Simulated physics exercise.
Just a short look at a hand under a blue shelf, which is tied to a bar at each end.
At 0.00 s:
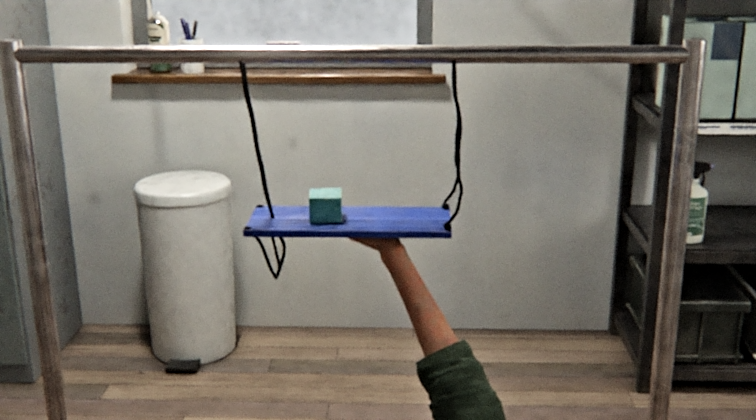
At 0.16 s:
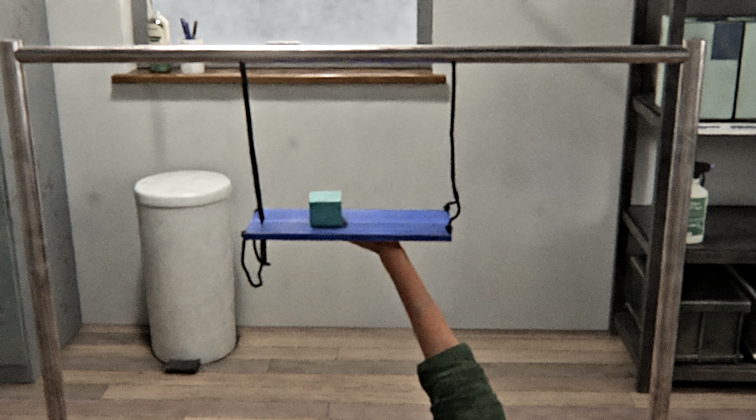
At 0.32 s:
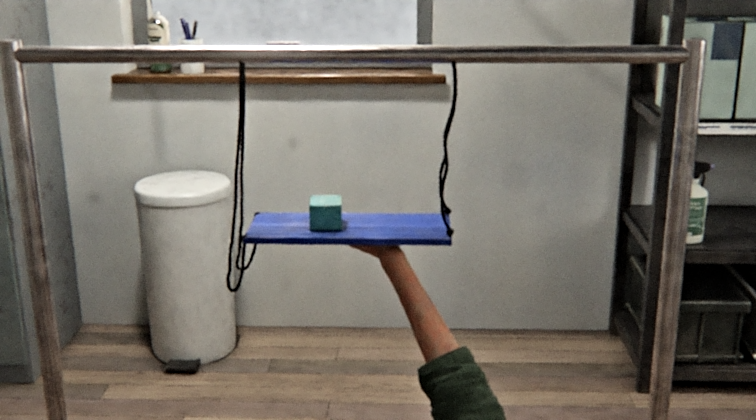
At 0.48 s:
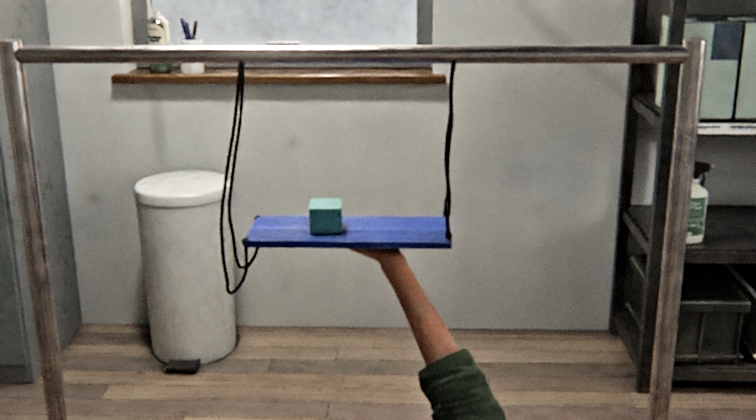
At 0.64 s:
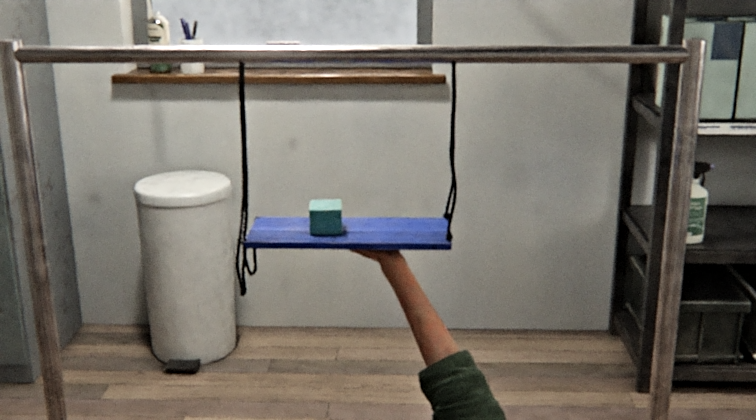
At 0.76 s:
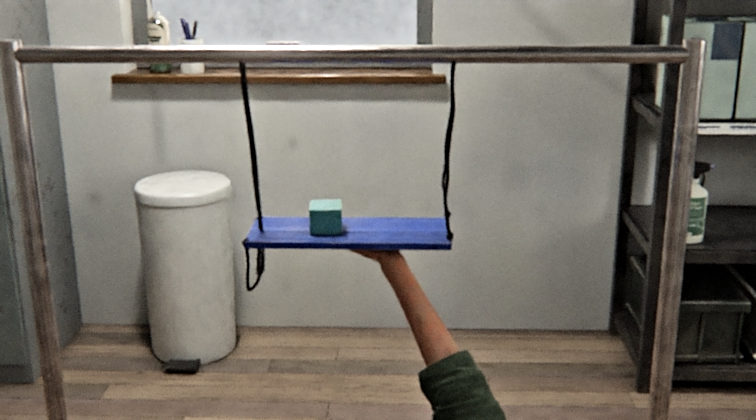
A hand under a blue shelf lowers it slightly with a turquoise block while black cords sway.
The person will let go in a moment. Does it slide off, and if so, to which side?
Yes, to the left.
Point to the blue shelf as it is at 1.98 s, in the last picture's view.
I'd put it at roughly (301, 275) in the last view.
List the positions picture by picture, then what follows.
The first picture shows turquoise block (326, 206); blue shelf (347, 235).
The second picture shows turquoise block (326, 209).
The third picture shows turquoise block (326, 213).
The fourth picture shows turquoise block (326, 216); blue shelf (347, 245).
The fifth picture shows turquoise block (326, 217).
The sixth picture shows turquoise block (326, 217); blue shelf (347, 246); left shoelaces slack, hanging in a loop; right shoelaces almost straight.
Around 1.34 s, board tipped 33° down to the left; block falling.
Around 1.98 s, board tipped 52° down to the left; block on the floor.
Finally, board tipped 37° down to the left; block on the floor. The turquoise block slides off to the left.
